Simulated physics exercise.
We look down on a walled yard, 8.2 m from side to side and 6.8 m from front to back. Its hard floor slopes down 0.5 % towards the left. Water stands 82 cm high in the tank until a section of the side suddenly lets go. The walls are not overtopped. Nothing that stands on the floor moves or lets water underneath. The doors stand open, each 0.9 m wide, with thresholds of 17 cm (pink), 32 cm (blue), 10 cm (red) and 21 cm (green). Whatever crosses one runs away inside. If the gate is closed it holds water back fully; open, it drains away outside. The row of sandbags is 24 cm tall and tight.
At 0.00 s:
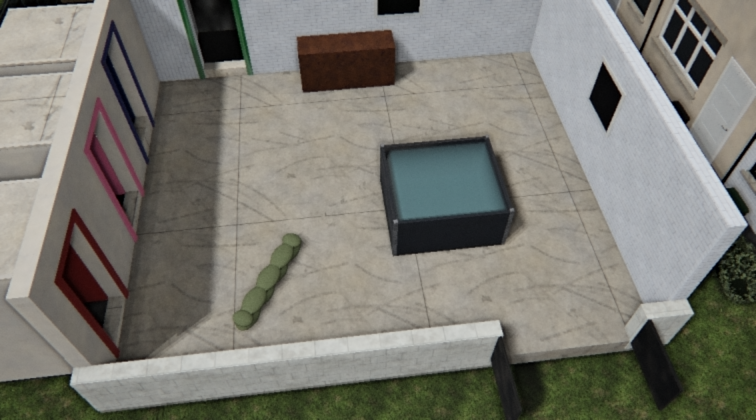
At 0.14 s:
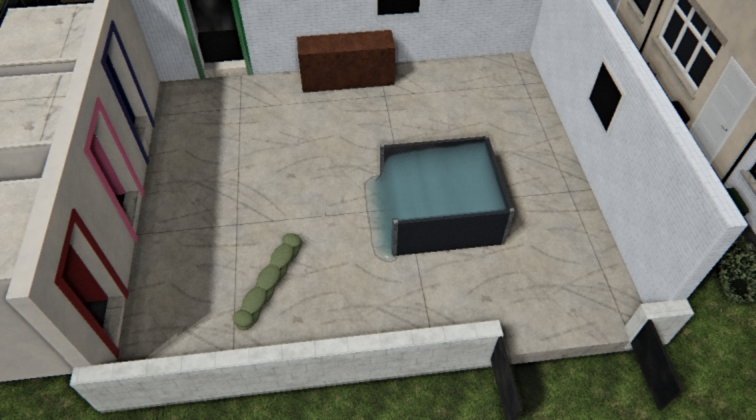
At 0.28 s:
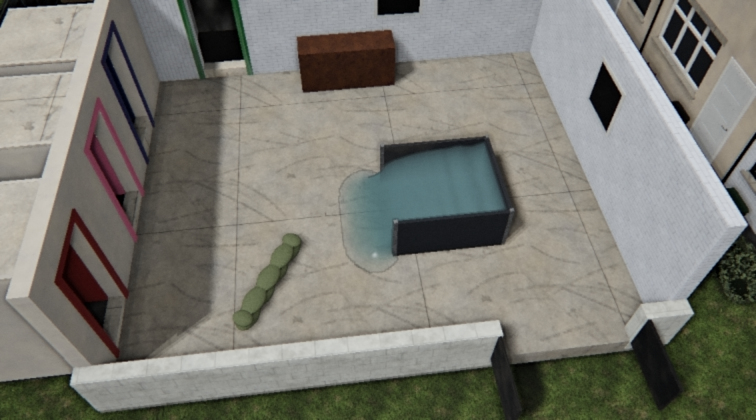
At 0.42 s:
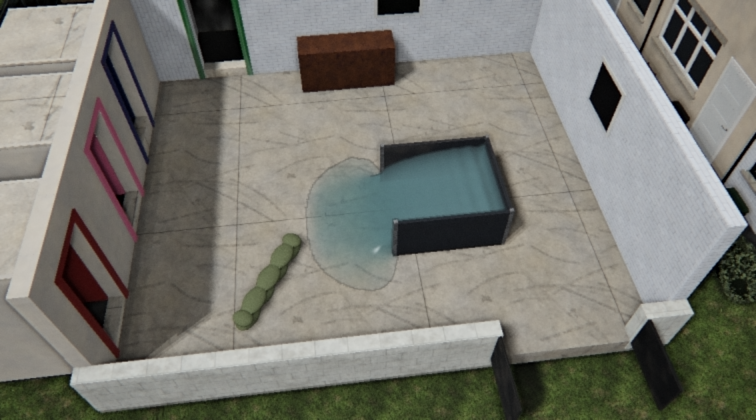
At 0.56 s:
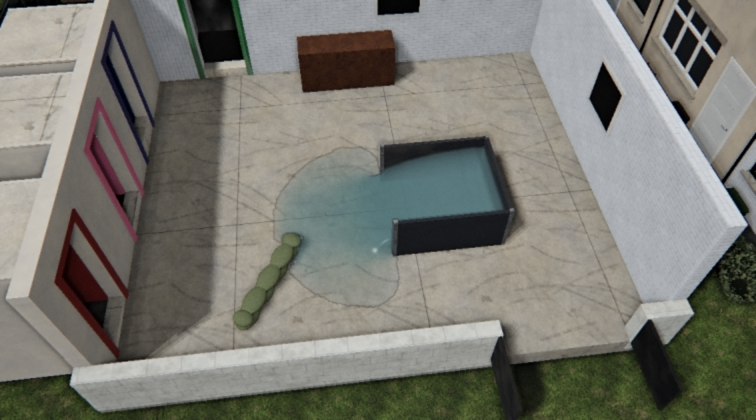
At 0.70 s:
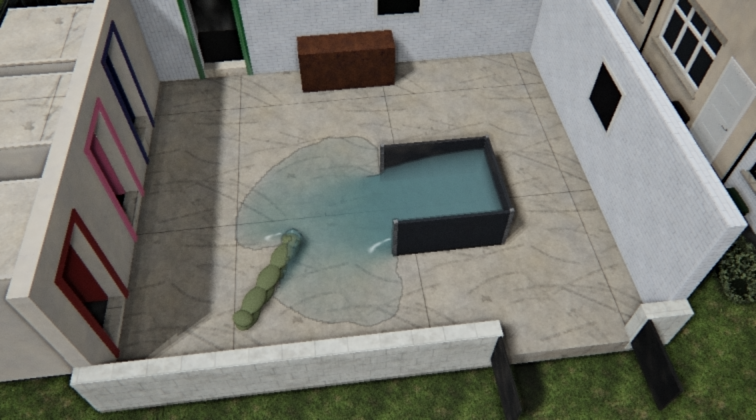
Water poured out of the left side of a dark tank in a walled yard and spread leftward across the stone floor in a widening puddle, reaching around the near end of a low green hedge.
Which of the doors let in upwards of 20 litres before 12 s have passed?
Within that time: At the pink door it exceeds the limit; at the blue door it stays under the limit; at the red door it exceeds the limit; at the green door it stays under the limit.
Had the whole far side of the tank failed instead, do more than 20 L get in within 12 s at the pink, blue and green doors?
Against that limit: Pink below, blue not over, green below.
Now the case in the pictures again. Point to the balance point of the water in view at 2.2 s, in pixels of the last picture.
At about (295, 226).
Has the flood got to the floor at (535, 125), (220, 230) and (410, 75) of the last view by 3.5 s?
In that order: Still dry, flooded, dry.
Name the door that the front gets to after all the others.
It is the green one.
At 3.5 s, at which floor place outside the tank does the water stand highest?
Near (160, 85).
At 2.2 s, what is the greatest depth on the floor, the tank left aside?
Up to some 34 cm.
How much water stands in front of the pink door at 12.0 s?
About 7.0 cm.
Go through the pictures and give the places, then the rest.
The first frame shows still water, 82 cm deep, in the tank at (444, 180).
In the second frame, water pours out at (390, 206) and has run 0.9 m, to (393, 259); typically 10 cm deep outside, 82 cm at the tank's back.
In the third frame, water pours out at (390, 207) and has run 1.1 m, to (369, 267); typically 12 cm deep outside, 80 cm at the tank's back.
In the fourth frame, water pours out at (390, 208) and has run 1.5 m, to (345, 279); typically 11 cm deep outside, 72 cm at the tank's back.
In the fifth frame, the front is at (280, 208), 2.0 m from the gap at (390, 208); 4.9 m2 of floor is under water; 70 cm left at the back of the tank.
In the sixth frame, water pours out at (390, 209) and has run 2.6 m, to (242, 214); typically 7 cm deep outside, 67 cm at the tank's back.
After 1.4 s water covers 30 % of the floor and is deepest (37 cm) near (296, 263); pink door 25 cm at the sill, 4 L in, blue door not reached, red door not reached, green door not reached.
After 2.2 s water covers 45 % of the floor and is deepest (34 cm) near (276, 367); pink door 31 cm at the sill, 67 L in, blue door 21 cm at the sill, 0 L in, red door 6 cm at the sill, 0 L in, green door not reached.
After 3.5 s water covers 50 % of the floor and is deepest (32 cm) near (160, 85); pink door 17 cm at the sill, 106 L in, blue door 15 cm at the sill, 0 L in, red door 20 cm at the sill, 29 L in, green door 15 cm at the sill, 0 L in.
After 7.0 s water covers 70 % of the floor and is deepest (13 cm) near (296, 80); pink door 7 cm at the sill, 108 L in, blue door 11 cm at the sill, 0 L in, red door 9 cm at the sill, 67 L in, green door 8 cm at the sill, 0 L in.
After 12.0 s water covers 95 % of the floor and is deepest (8 cm) near (151, 146); pink door 7 cm at the sill, 108 L in, blue door 8 cm at the sill, 0 L in, red door 6 cm at the sill, 67 L in, green door 7 cm at the sill, 0 L in.
